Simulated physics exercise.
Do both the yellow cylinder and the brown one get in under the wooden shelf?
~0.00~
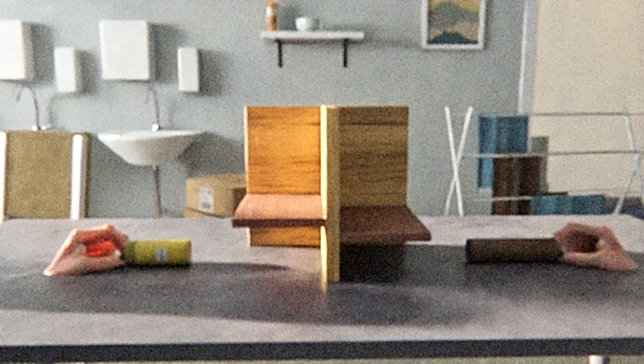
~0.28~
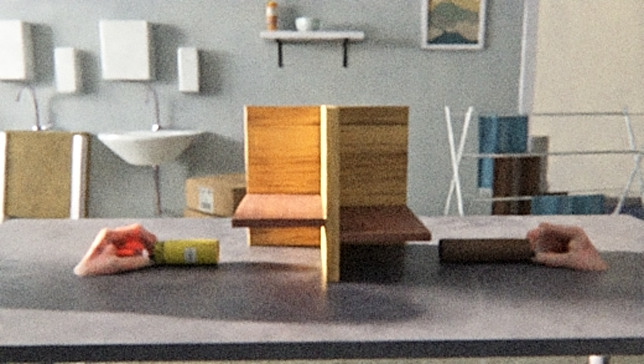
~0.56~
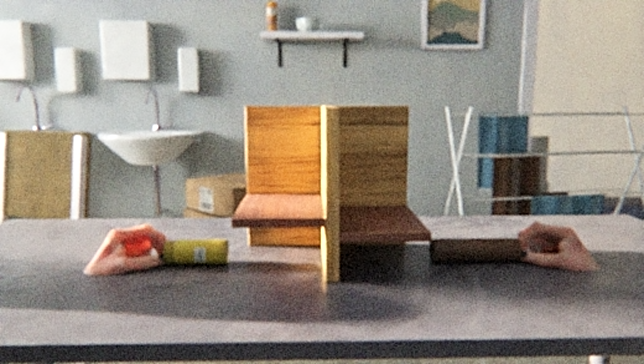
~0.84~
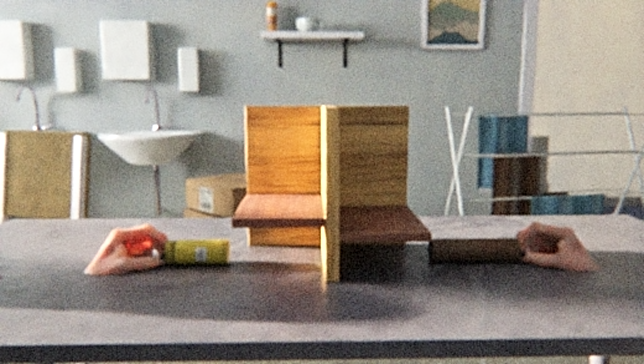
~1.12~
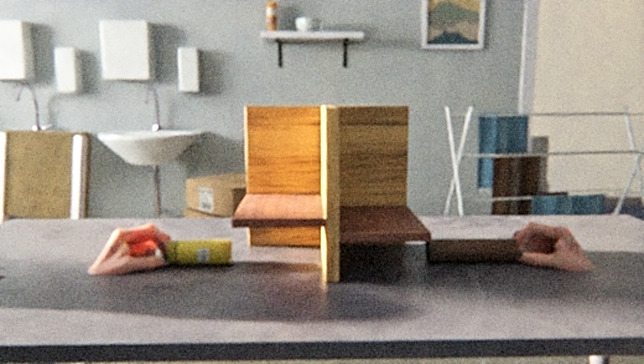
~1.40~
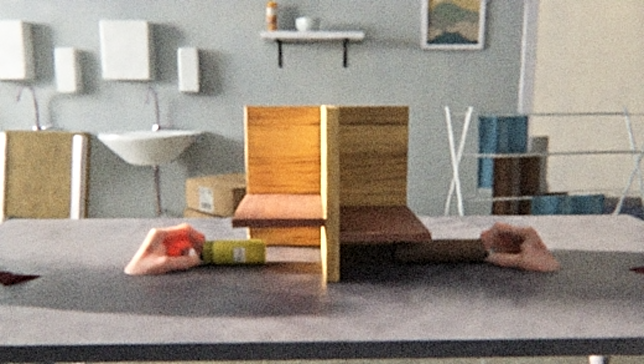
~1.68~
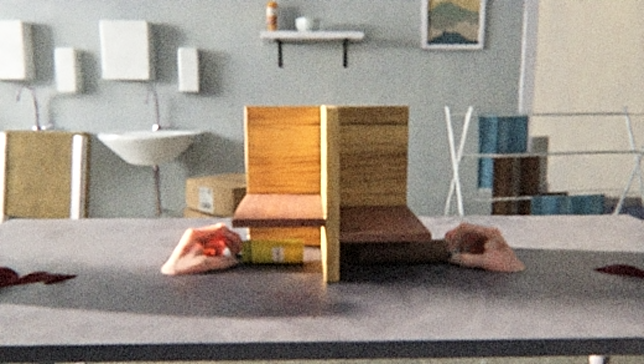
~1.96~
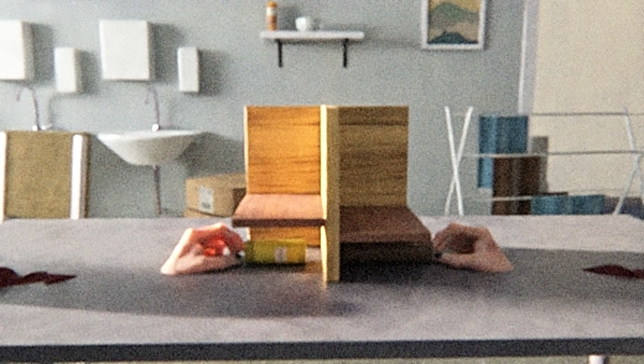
Yes, both get in. The yellow one slides under the left ledge and the brown one slides under the right ledge.
